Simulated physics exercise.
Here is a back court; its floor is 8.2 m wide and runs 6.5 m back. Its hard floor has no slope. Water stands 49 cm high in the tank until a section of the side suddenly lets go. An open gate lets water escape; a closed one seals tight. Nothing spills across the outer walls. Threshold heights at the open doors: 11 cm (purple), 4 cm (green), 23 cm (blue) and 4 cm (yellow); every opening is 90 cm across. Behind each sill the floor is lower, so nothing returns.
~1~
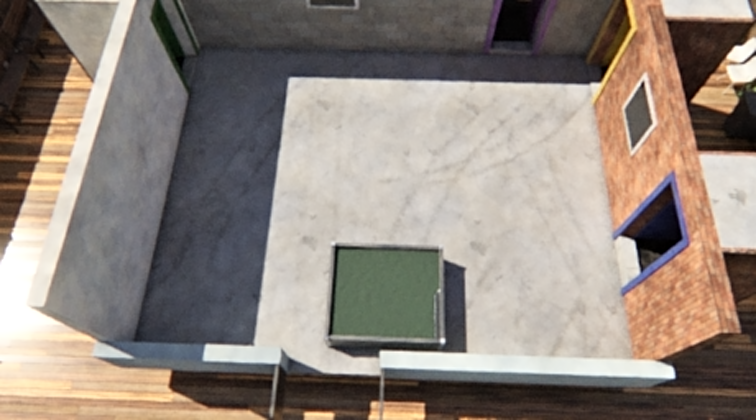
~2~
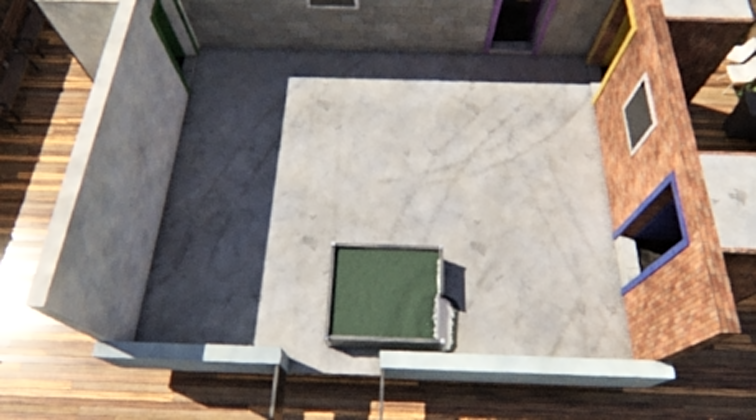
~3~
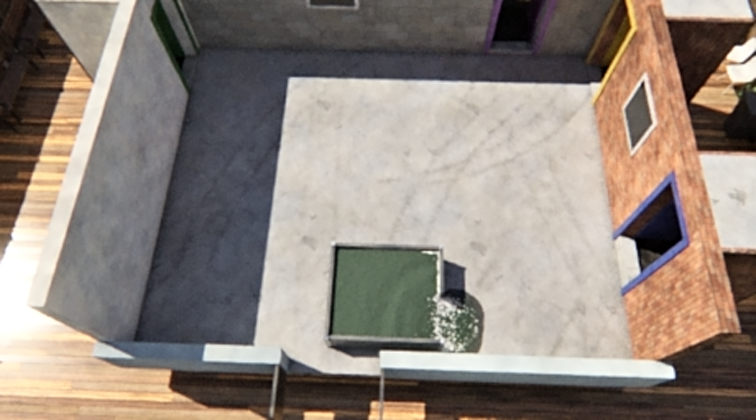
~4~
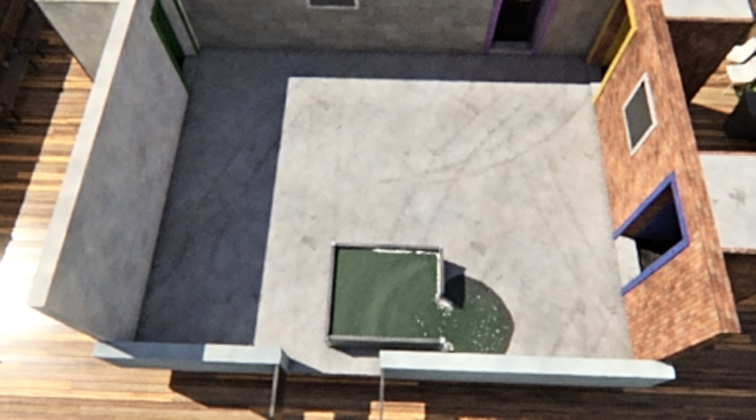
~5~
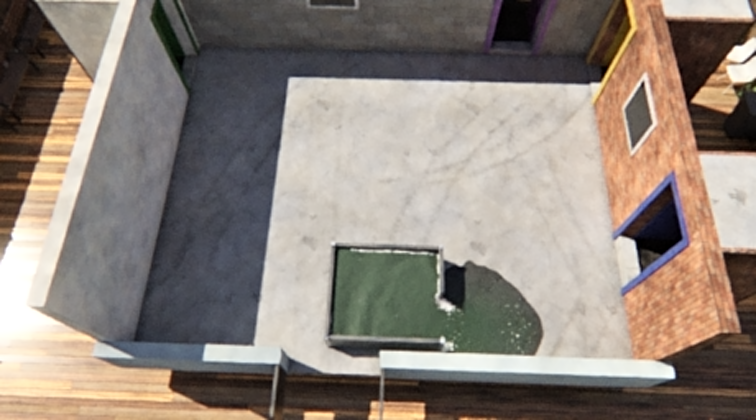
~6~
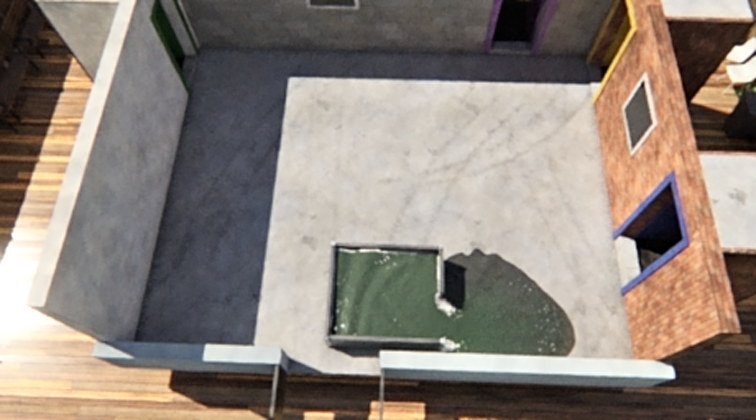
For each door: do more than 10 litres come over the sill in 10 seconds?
Door by door: At the purple door it does not reach the limit; at the green door it does not reach the limit; at the blue door it stays under the limit; at the yellow door it passes the limit.
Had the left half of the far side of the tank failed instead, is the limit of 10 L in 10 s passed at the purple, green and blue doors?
Against that limit: Purple under, green over, blue not over.
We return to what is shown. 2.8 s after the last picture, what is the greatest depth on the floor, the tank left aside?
About 19 cm.
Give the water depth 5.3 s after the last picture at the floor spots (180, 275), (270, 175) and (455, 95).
About 0, 0 and 2 cm.
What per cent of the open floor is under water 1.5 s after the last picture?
About 15 per cent.
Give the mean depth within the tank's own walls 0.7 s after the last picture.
Some 34 cm.
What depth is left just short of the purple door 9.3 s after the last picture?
Some 6.0 cm.
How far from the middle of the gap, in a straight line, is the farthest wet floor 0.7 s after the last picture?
Roughly 3.2 m.
Then, 0.7 s after the last picture water covers 10 % of the floor and is deepest (28 cm) near (630, 368); purple door not reached, green door not reached, blue door not reached, yellow door not reached.
Then, 1.5 s after the last picture water covers 15 % of the floor and is deepest (29 cm) near (626, 346); purple door not reached, green door not reached, blue door 17 cm at the sill, 0 L in, yellow door not reached.
Then, 2.8 s after the last picture water covers 20 % of the floor and is deepest (19 cm) near (625, 335); purple door not reached, green door not reached, blue door 13 cm at the sill, 0 L in, yellow door not reached.
Then, 5.3 s after the last picture water covers 40 % of the floor and is deepest (12 cm) near (609, 303); purple door 9 cm at the sill, 0 L in, green door not reached, blue door 10 cm at the sill, 0 L in, yellow door 6 cm at the sill, 1 L in.
Then, 9.3 s after the last picture water covers 55 % of the floor and is deepest (7 cm) near (563, 102); purple door 6 cm at the sill, 0 L in, green door not reached, blue door 5 cm at the sill, 0 L in, yellow door 7 cm at the sill, 28 L in.
